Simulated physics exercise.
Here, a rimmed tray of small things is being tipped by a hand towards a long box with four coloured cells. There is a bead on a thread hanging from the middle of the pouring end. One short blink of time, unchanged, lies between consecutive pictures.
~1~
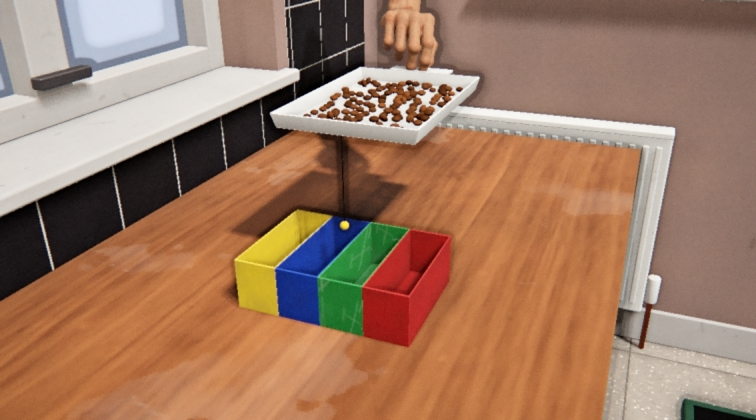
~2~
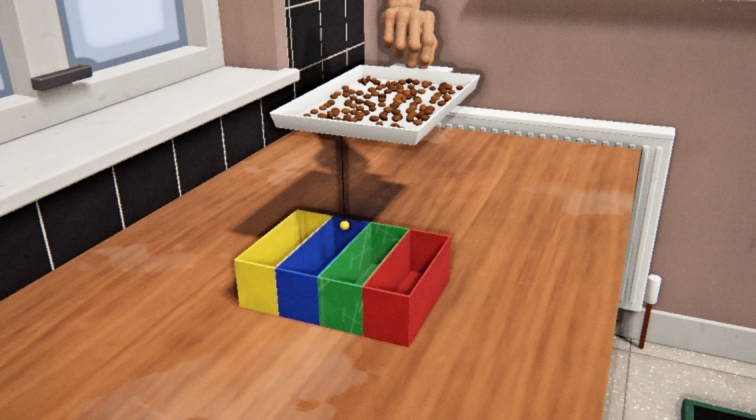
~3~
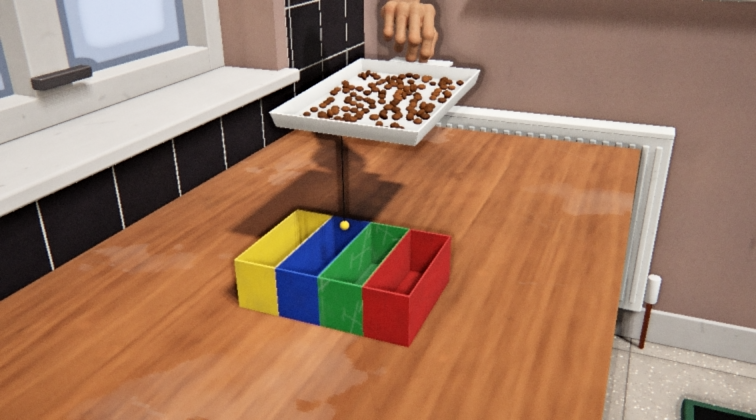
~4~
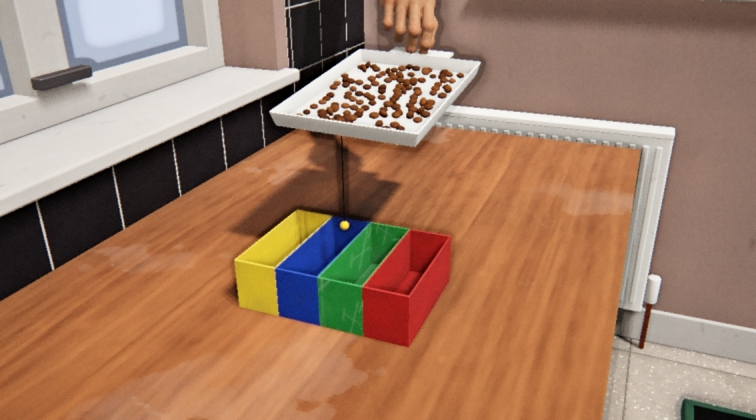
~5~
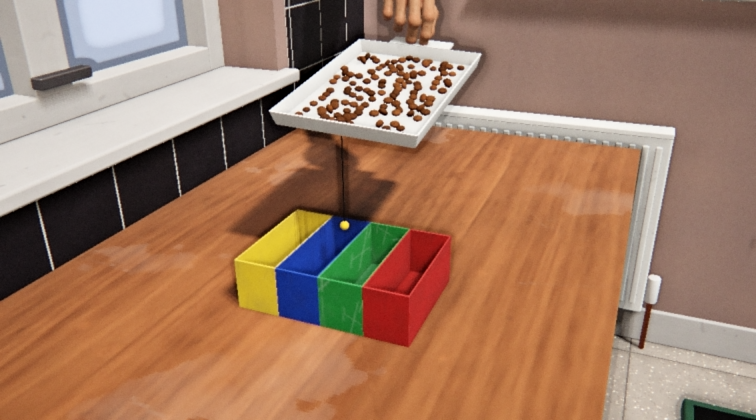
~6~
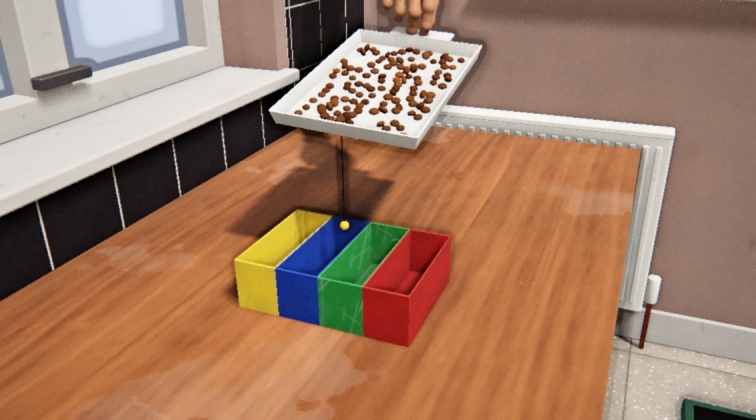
On a wooden kitchen worktop, a hand slowly tilting a white tray of brown kibble above a box with four coloured cells.
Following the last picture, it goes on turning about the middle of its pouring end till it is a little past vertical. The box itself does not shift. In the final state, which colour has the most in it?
Most ends up in red.
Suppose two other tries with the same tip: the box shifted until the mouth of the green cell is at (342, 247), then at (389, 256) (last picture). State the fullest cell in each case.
Run one gives that red cell; run two gives green.
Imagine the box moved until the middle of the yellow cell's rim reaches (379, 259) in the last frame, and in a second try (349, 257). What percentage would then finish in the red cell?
0, then 0 %.
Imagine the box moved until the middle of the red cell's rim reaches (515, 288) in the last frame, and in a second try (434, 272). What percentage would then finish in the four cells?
First 80 %, then 100 %.
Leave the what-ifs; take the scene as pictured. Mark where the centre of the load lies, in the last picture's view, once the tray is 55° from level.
In the last view, the load is centred close to (378, 116).
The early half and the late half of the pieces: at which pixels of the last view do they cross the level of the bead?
Half one: (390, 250), half two: (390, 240).
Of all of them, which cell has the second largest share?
Green.
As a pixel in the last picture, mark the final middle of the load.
Around (390, 309).
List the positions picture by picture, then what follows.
The first picture shows corners of the pouring end at (276, 112) and (415, 128), level; middle of the load at (382, 101), bits of dog kibble; bead on its thread at (344, 226); yellow cell at (257, 283); blue cell at (298, 292); green cell at (341, 302); red cell at (386, 312).
The second picture shows corners of the pouring end at (276, 112) and (415, 129), level; middle of the load at (382, 100).
The third picture shows corners of the pouring end at (275, 112) and (415, 130), tipped barely, lowest at the right corner; middle of the load at (382, 97).
The fourth picture shows corners of the pouring end at (275, 111) and (415, 131), tipped a little, lowest at the right corner; middle of the load at (382, 91).
The fifth picture shows corners of the pouring end at (275, 110) and (415, 133), tipped a little, lowest at the right corner; middle of the load at (382, 86).
The sixth picture shows corners of the pouring end at (274, 109) and (415, 135), tipped a little, lowest at the right corner; middle of the load at (382, 81); yellow cell at (257, 283); blue cell at (298, 292); green cell at (341, 302); red cell at (386, 312).
Soon, tray tipped steeply; all on the tray.
A while on, tray tipped right over; about half on the tray; a small part in the red cell; a small part in the green cell; about a quarter falling or outside the box.
Towards the end, tray tipped past a quarter turn; about two thirds in the red cell; about a third in the green cell; a small part in the blue cell; a stray few falling or outside the box.
Finally, tray tipped past a quarter turn; about two thirds in the red cell; about a third in the green cell; a small part in the blue cell; none in the yellow cell; a stray few outside the box.
